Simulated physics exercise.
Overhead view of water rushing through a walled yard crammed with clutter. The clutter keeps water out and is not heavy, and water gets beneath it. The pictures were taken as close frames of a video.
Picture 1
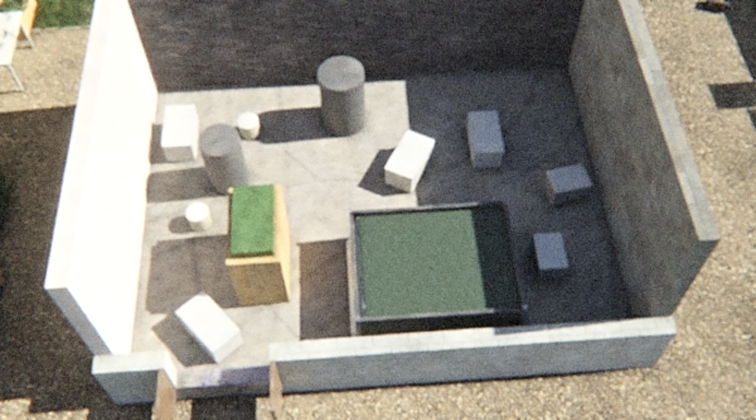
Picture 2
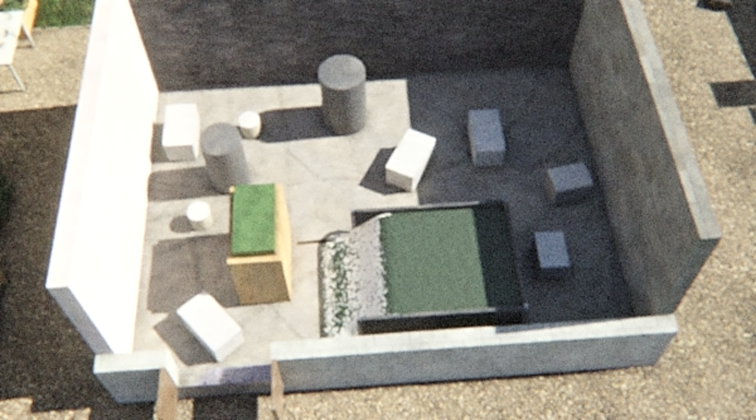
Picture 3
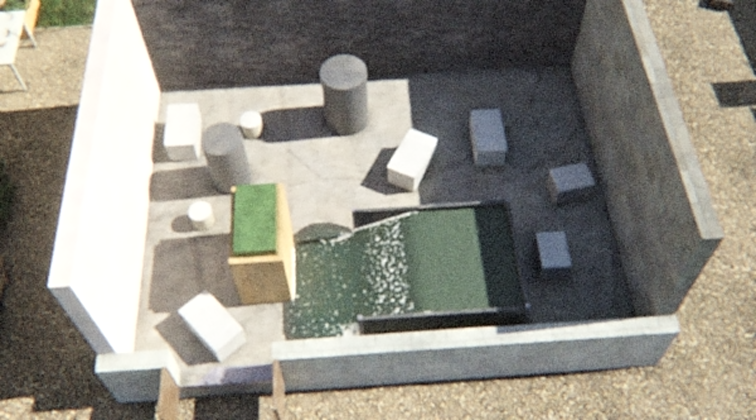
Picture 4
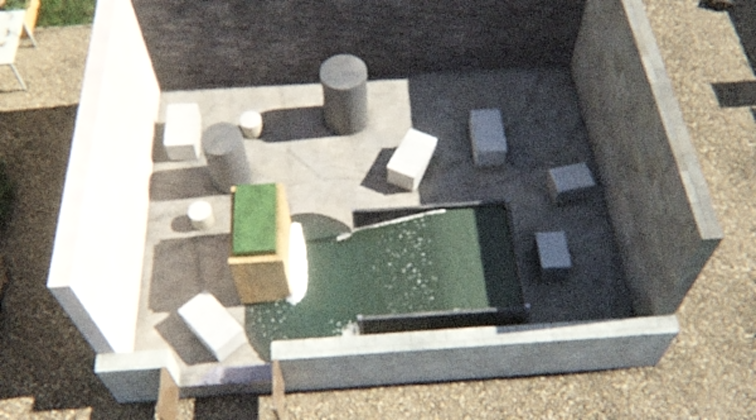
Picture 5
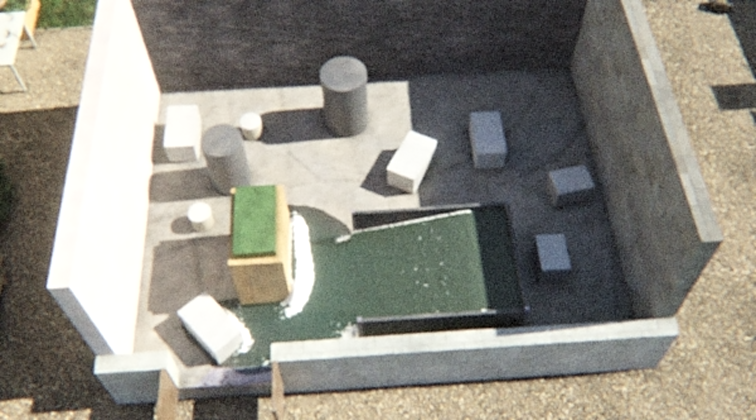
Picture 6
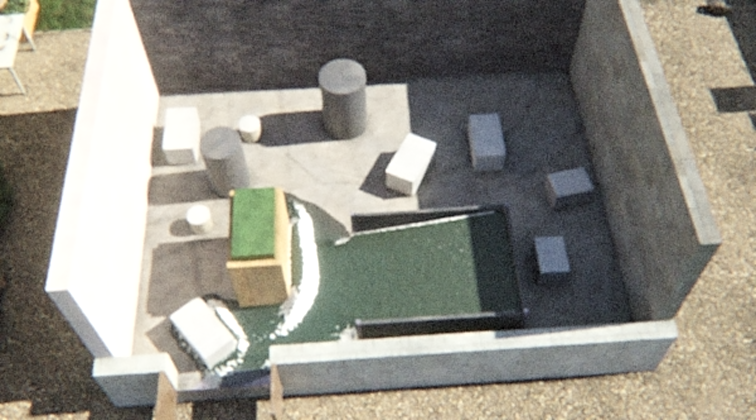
A walled yard with a pale concrete floor, set on gravel, is seen from above by a camera that stays practically still. A dark-edged tank of green water sits right of centre, with a grass-topped wooden block to its left and grey cylinders and white and grey boxes scattered around. Water surges left from the tank, foams against the wooden block, spreads to the lower-left white box and nudges it slightly.
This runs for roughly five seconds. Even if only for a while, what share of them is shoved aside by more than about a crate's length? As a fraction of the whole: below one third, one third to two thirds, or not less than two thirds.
That share lands between a third and two thirds.
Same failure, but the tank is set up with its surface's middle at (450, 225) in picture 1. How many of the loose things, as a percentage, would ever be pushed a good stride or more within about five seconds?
I'd put it close to 50 percent.
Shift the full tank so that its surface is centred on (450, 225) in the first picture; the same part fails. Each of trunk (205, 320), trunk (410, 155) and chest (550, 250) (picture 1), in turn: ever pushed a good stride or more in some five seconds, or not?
Item one travelled far enough, item two not displaced far, item three not displaced far.
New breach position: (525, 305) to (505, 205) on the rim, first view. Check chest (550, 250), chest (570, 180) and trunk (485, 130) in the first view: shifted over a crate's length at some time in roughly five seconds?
Taking them in order, displaced that much, displaced that much, displaced that much.
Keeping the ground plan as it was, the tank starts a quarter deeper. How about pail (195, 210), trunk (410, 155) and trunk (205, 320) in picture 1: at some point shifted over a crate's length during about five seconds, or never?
Object 1: Passed the mark. Object 2: Stayed below the mark. Object 3: Passed the mark.
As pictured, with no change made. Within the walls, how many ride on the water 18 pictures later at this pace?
Counted: 3.
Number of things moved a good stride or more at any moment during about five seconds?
Total: 4.
A moment on, 1 of 8 are well off their spots; 0 afloat.
Next, 2 of 8 are well off their spots; 1 afloat.
Later, 2 of 8 are well off their spots; 3 afloat.
In the end, 4 of 8 are well off their spots, and 4 have been at some point; 3 afloat.
